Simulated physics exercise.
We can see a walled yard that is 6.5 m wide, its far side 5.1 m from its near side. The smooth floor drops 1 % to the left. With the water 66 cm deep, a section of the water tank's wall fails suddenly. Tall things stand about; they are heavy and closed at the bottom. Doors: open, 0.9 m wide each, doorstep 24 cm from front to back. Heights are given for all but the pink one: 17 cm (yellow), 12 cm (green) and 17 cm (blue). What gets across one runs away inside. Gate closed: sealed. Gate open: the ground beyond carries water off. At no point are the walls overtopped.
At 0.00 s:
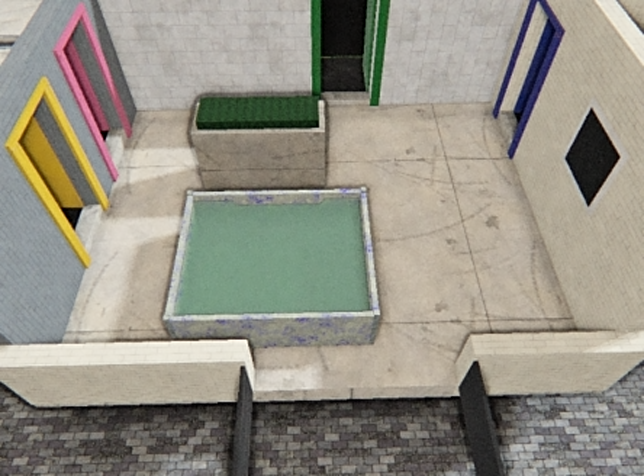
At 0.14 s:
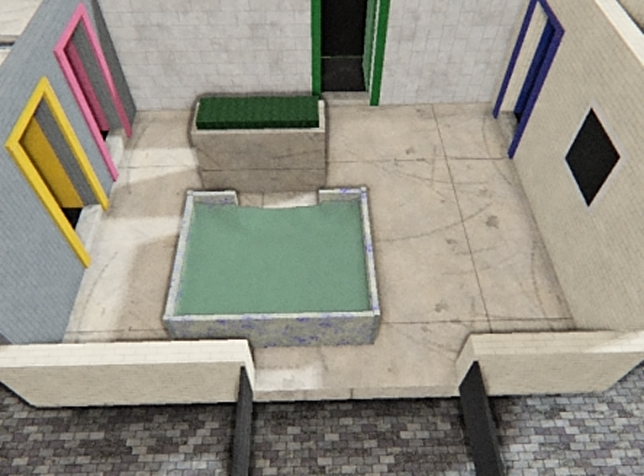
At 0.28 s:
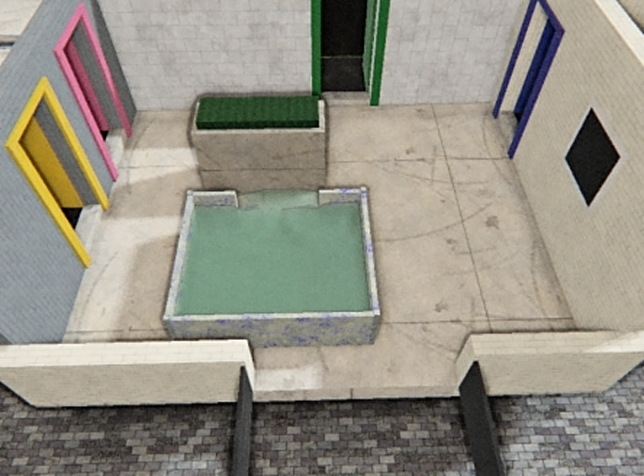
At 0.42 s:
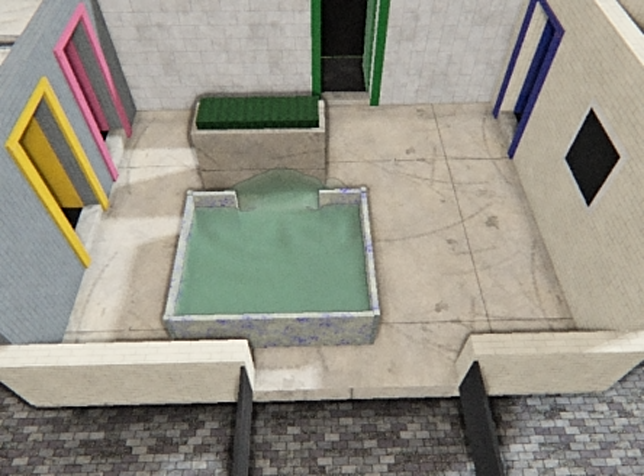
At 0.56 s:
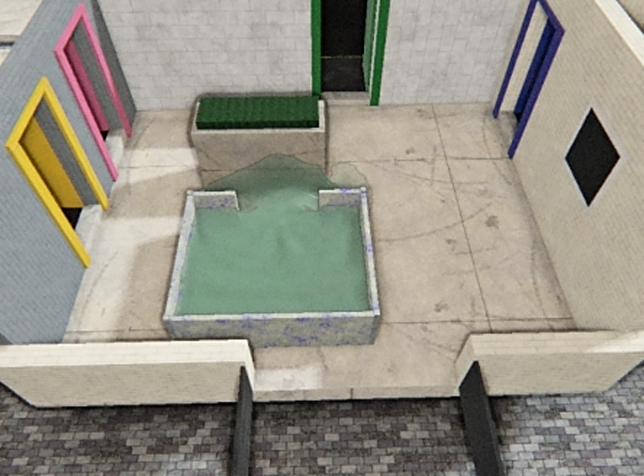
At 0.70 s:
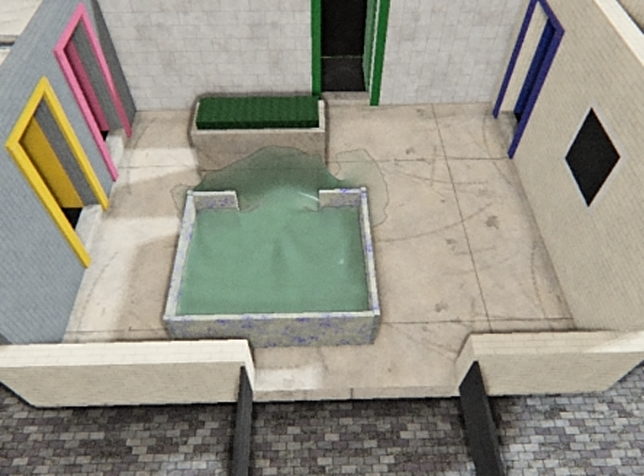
At the start, a stone tank of green water sits full and still in a walled yard with coloured doorways. A section of its far wall gives way, then water pours through the gap and spreads over the pale floor towards the planter, fanning out to both sides behind the tank.
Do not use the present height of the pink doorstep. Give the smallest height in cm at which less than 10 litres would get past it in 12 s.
Close to 10.5 cm is just enough.
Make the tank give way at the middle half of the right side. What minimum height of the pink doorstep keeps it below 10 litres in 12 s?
Then something near 16 cm.
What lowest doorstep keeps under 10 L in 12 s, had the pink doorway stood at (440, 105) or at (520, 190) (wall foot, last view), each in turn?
9.5 and 15 cm.
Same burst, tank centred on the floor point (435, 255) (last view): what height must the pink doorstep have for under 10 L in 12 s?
About 18 cm.
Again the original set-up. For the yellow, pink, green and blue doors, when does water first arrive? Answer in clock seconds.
For yellow it's 1.2 s, for pink 1.4 s, for green 1.8 s, and for blue 2.0 s.
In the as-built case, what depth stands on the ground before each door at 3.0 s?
Centimetres: Yellow = 24, pink = 10, green = 2, blue = 13.
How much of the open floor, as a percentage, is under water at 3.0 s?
Wet share: Near 65 %.
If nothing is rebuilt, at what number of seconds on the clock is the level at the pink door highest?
I'd say near 10.0 seconds.
After 1.4 s water covers 30 % of the floor, deepest (53 cm) near (282, 203); it has not reached the pink door.
After 3.0 s water covers 65 % of the floor, deepest (30 cm) near (271, 204); 10 cm at the pink door, 0 litres in over its 22 cm doorstep.
After 12.0 s water covers 100 % of the floor, deepest (14 cm) near (135, 118); 10 cm at the pink door, 0 litres in over its 22 cm doorstep.
At the pink door as built, the water arrived by 1.5 s and peaked near 14 cm at 10.2 s.
Run again over the same 12 s with other heights there, 28 litres in over 8.5 cm, 7 litres over 11.5 cm. The limit of 10 litres is kept from about 10.5 cm up.
